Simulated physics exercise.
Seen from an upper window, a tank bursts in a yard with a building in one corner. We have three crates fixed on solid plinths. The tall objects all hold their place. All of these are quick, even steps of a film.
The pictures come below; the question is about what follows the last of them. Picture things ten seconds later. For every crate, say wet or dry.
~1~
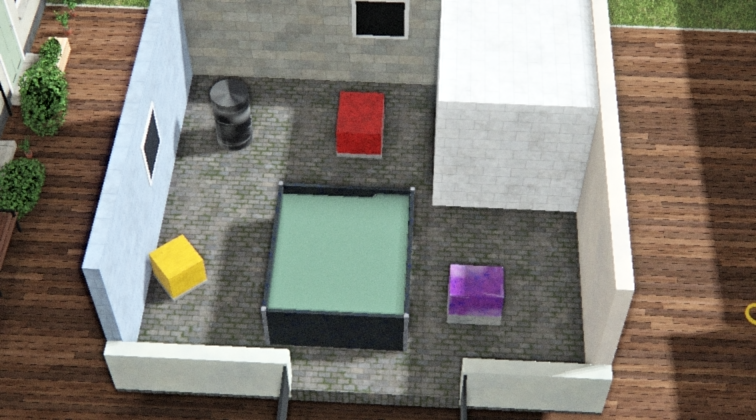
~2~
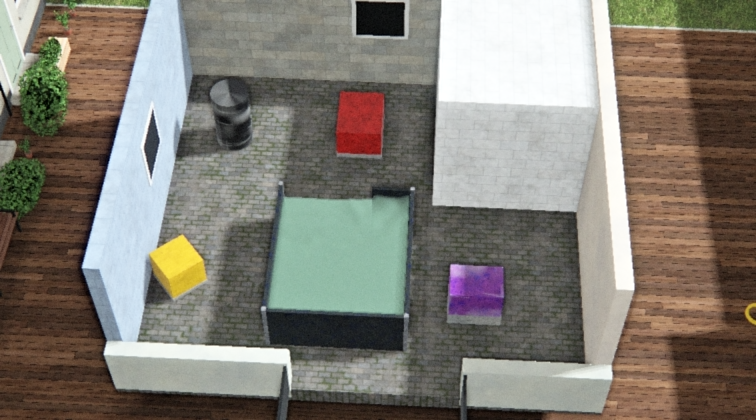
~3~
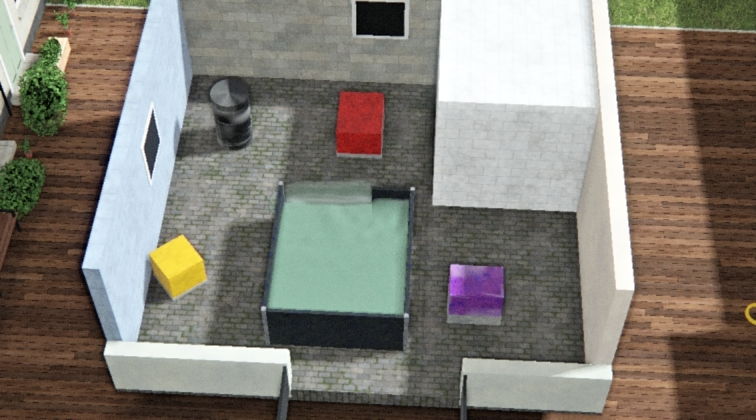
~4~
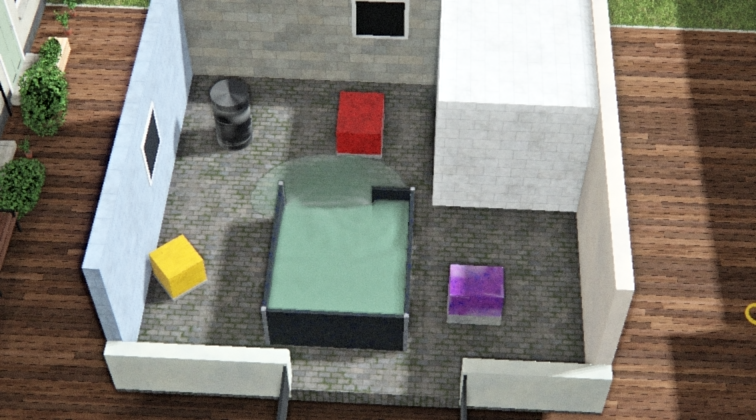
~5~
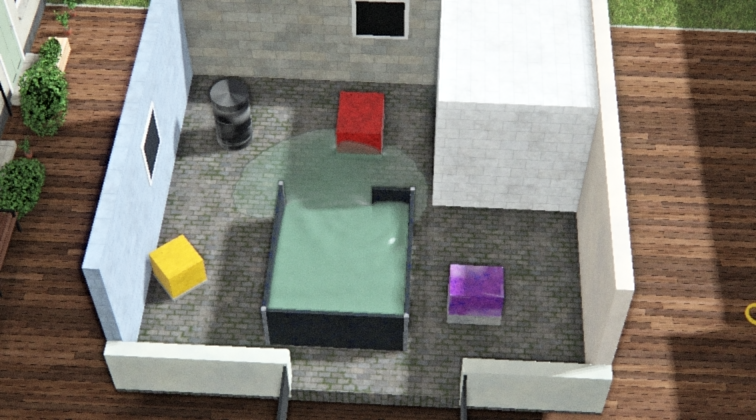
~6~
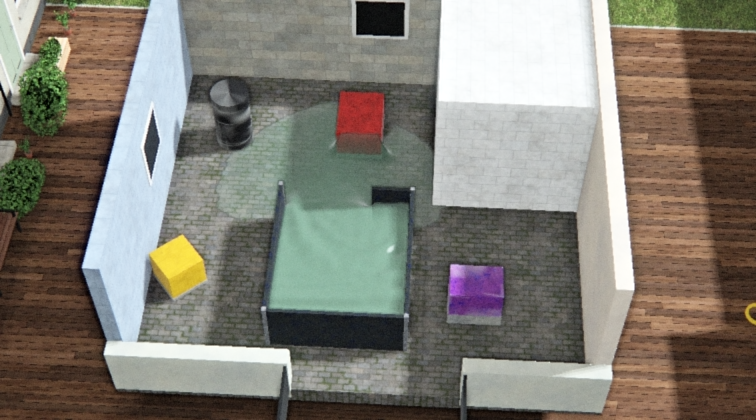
My prediction: The red crate gets dampened by the water. The yellow crate gets dampened by the water. The purple crate avoids any dampness from the water.
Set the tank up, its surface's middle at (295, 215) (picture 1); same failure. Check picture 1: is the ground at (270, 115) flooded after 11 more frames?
That point would end up soaked.
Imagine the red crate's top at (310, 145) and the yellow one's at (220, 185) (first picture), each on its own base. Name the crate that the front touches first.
Answer: The crate marked red.
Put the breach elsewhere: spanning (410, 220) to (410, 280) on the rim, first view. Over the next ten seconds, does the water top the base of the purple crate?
Note: Purple crate gets reached.
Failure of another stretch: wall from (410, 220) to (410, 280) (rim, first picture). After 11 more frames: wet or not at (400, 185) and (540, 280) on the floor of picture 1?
First spot left untouched, second spot inundated.
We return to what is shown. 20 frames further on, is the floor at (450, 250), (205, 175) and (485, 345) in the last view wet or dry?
Result by point, in sequence: Waterlogged, then waterlogged, then unwetted.
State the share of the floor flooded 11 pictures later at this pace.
Roughly 40 percent, I reckon.
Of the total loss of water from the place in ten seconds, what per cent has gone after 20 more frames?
Note - share reached: 0 %.
A moment on, water covers 30 % of the floor; the red crate water round its plinth, the yellow crate not reached, the purple crate not reached.
Next, water covers 40 % of the floor; the red crate water round its plinth, the yellow crate not reached, the purple crate not reached.
Then, water covers 60 % of the floor; the red crate water round its plinth, the yellow crate water round its plinth, the purple crate water round its plinth.
Later, water covers 90 % of the floor; the red crate water round its plinth, the yellow crate water round its plinth, the purple crate water round its plinth.
In the end, water covers 100 % of the floor; the red crate was topped, the yellow crate was topped, the purple crate stayed above the water.
